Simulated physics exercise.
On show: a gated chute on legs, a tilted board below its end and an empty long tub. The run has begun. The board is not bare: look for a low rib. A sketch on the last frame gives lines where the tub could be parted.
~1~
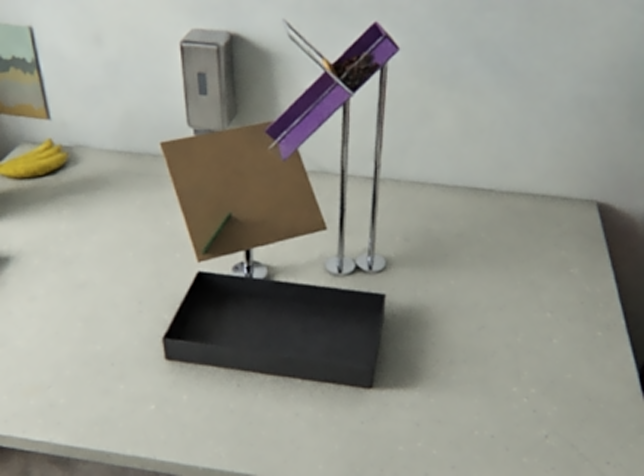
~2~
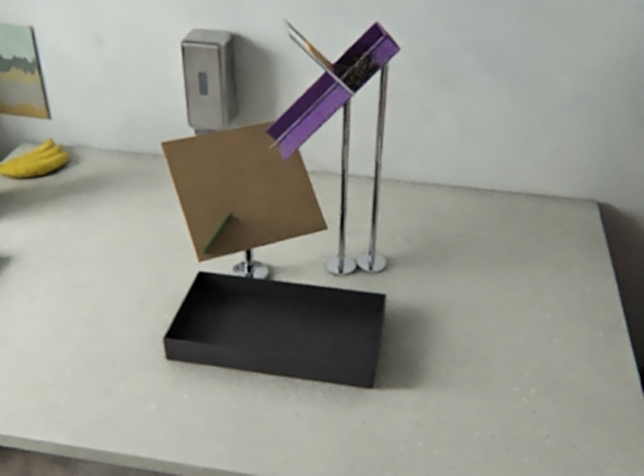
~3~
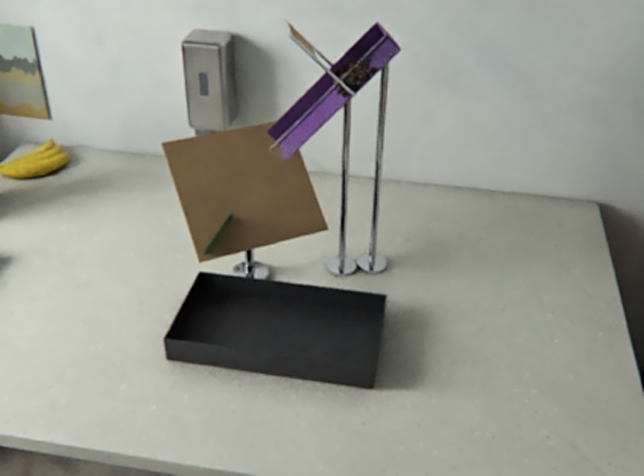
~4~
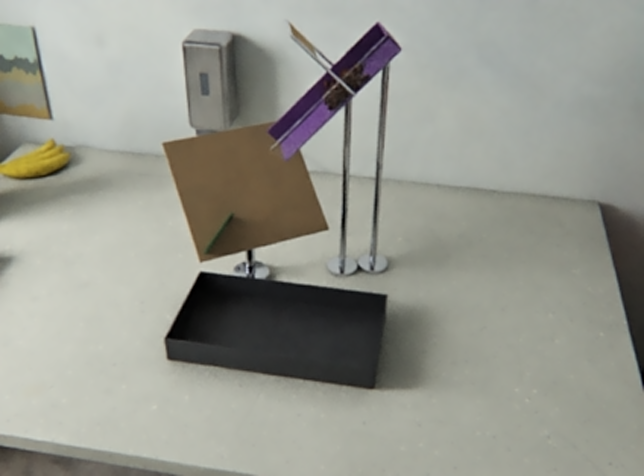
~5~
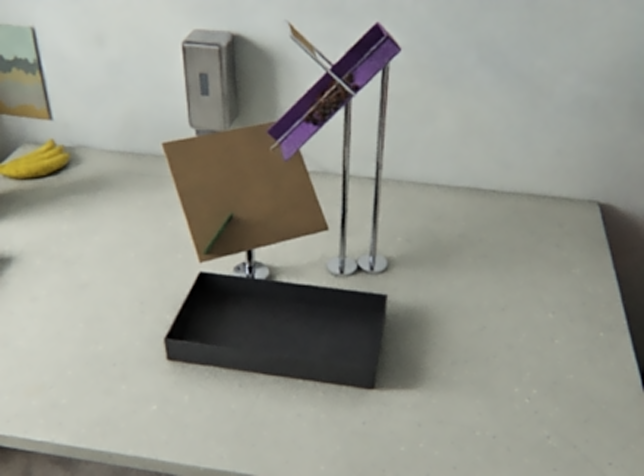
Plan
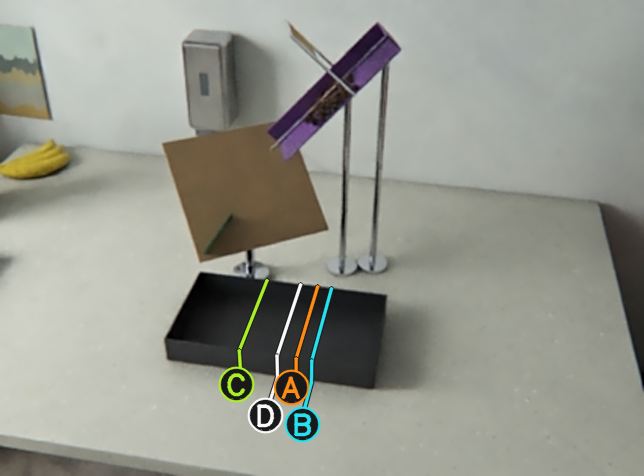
On a pale countertop, a gate stands raised on a steep purple chute above a tilted brown board with a green rib and an empty black tub, while small dark brown pieces slide down leftward partway along the chute.
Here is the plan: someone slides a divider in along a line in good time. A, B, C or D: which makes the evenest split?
Take C.
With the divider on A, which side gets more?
Left.
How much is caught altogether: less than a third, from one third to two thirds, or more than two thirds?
It is more than two thirds.
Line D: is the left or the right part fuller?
The left side.
On the marked copy, line A crosses the front rim at (296, 357); line B crosses the front rim at (311, 359); line C crosses the front rim at (239, 349); line D crosses the front rim at (277, 355).
Choosing A, of what is caught, all on the left of the divider, none on the right.
Choosing B, of what is caught, all on the left of the divider, none on the right.
Choosing C, of what is caught, about half on the left of the divider, about half on the right.
Choosing D, of what is caught, nearly all on the left of the divider, a small part on the right.
